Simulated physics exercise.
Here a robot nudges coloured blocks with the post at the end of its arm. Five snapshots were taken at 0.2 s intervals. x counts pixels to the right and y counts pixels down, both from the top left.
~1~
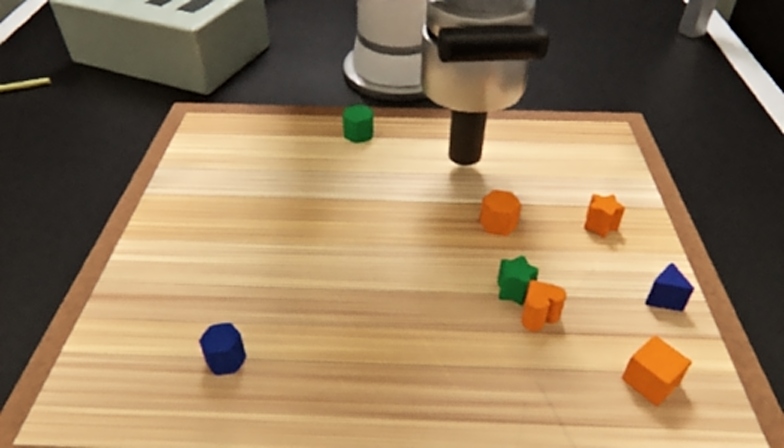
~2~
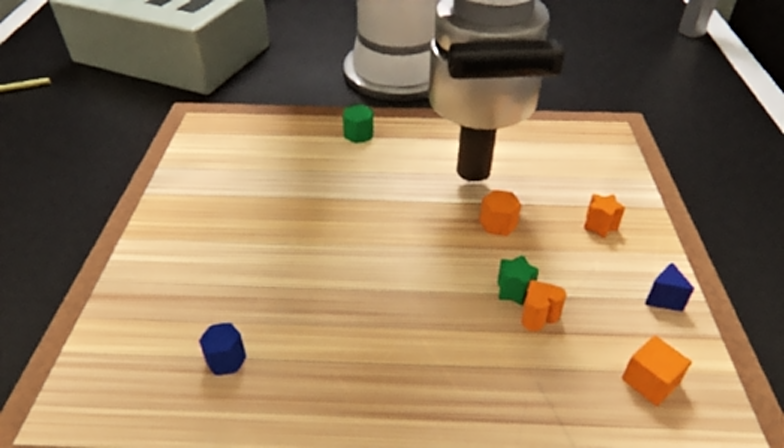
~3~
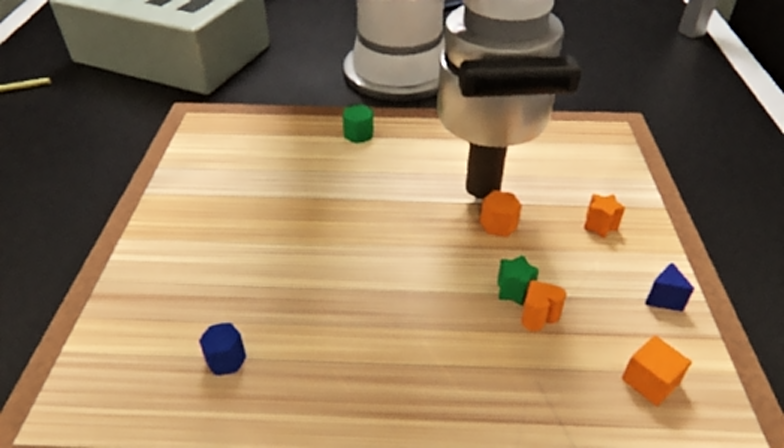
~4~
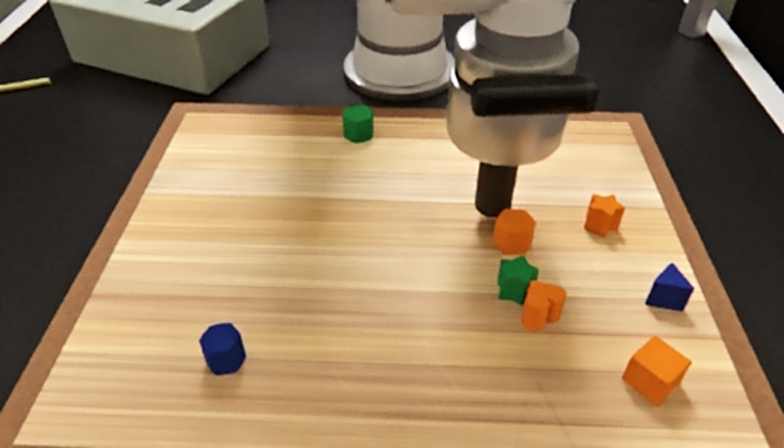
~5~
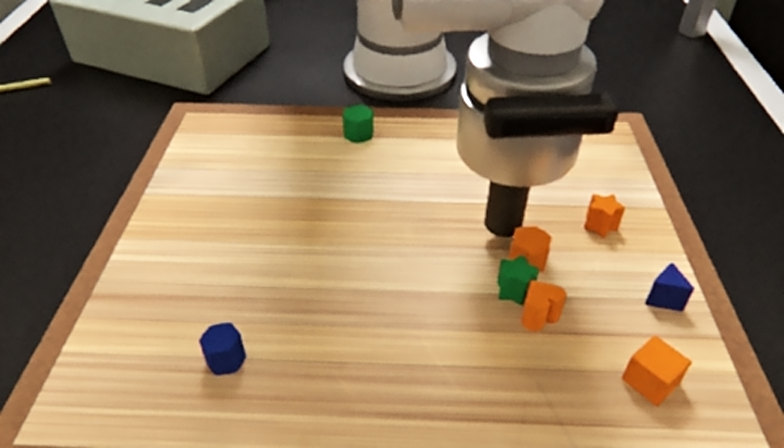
A robot arm lowers its post toward an orange six-sided block and nudges it down-right.
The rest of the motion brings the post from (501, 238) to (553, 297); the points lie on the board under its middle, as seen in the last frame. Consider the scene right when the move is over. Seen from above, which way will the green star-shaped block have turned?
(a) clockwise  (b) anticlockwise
I choose a.
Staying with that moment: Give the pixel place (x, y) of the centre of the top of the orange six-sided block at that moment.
In the picture, that point is around (603, 284).
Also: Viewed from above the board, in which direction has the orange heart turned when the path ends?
Rotation: Counter-clockwise.
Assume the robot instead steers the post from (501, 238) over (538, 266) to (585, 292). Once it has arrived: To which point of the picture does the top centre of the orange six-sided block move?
Its top middle is near (629, 293).
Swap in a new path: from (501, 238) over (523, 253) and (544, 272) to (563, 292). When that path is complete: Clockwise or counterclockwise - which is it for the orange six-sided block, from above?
Bird's-eye view: Counterclockwise.
On the path given first. Halfway along, post at (528, 253); orange six-sided block at (566, 261), turned 35° anticlockwise.
At the end, post at (556, 284); green star-shaped block at (524, 282), turned 85° clockwise; orange six-sided block at (603, 284), turned 70° anticlockwise; orange heart at (547, 306), turned 45° anticlockwise.
